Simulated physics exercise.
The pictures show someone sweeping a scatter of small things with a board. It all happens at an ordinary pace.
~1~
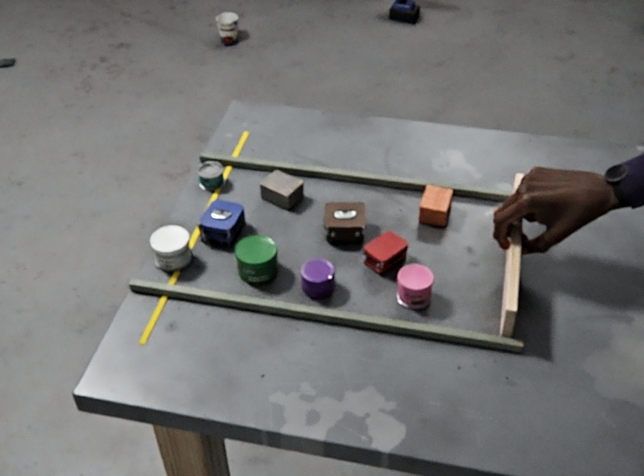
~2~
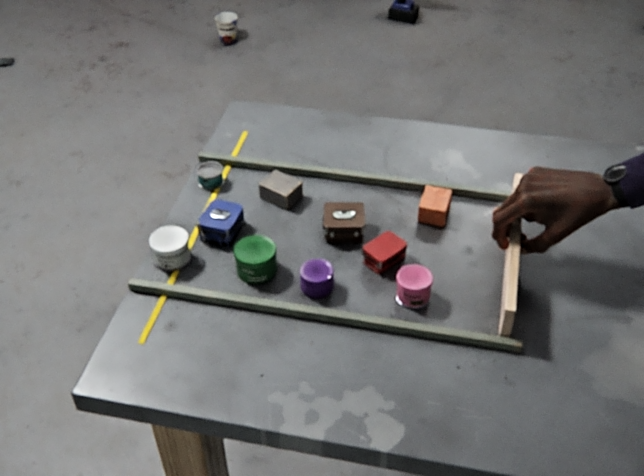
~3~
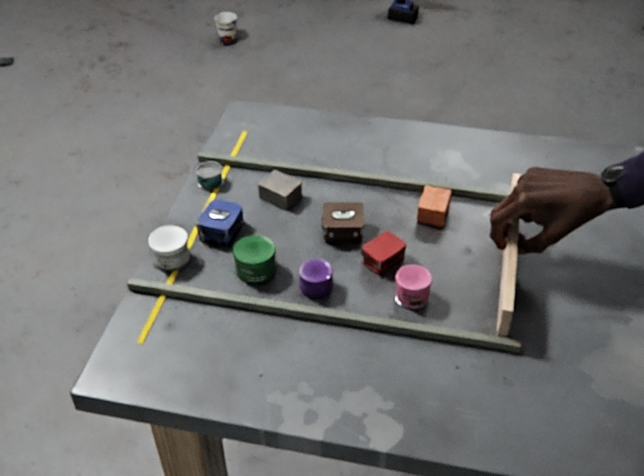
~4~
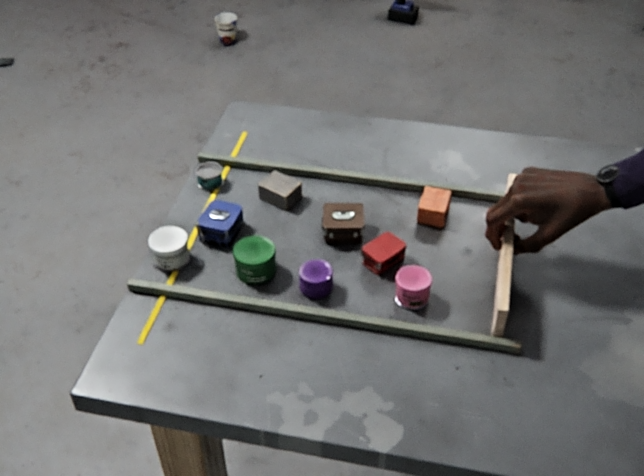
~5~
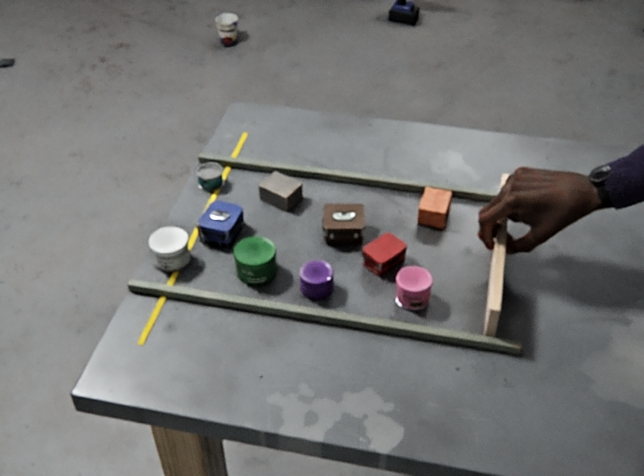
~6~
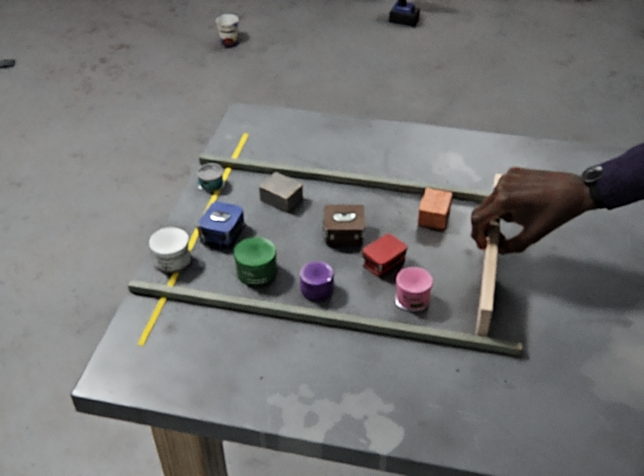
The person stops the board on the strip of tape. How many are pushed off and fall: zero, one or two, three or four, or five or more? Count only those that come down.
Outcome: The number that fall off is five or more.
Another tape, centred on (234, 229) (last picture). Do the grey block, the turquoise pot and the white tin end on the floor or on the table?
The grey block does not fall; the turquoise pot is lost; the white tin drops off.
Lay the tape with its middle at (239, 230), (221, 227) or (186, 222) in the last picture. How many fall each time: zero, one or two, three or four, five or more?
Taking them in turn, one or two; just one or two; five or more.
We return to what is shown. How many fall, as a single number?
Exactly 5.
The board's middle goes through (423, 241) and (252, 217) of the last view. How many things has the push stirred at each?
2 and 10.
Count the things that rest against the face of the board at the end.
In contact: 5.
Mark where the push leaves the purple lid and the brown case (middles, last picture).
About (157, 270), and the other about (189, 200).
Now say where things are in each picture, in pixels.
The first picture shows turquoise pot (211, 177); white tin (172, 249); blue case (223, 223); board (514, 251); tape (202, 223).
The second picture shows white tin (171, 249); red case (385, 253).
The third picture shows blue case (221, 223); grey block (280, 190).
The fourth picture shows turquoise pot (210, 177); orange block (434, 207).
The fifth picture shows white tin (171, 250); board (499, 251).
The sixth picture shows turquoise pot (211, 178); white tin (171, 251); blue case (222, 225); board (491, 251); tape (201, 224).
Early on, none off yet; turquoise pot at rest near (211, 178); white tin at rest near (171, 251); blue case at rest near (222, 225).
Finally, the number that fall off is five or more; lost, green tub, grey block, blue case, white tin and turquoise pot.
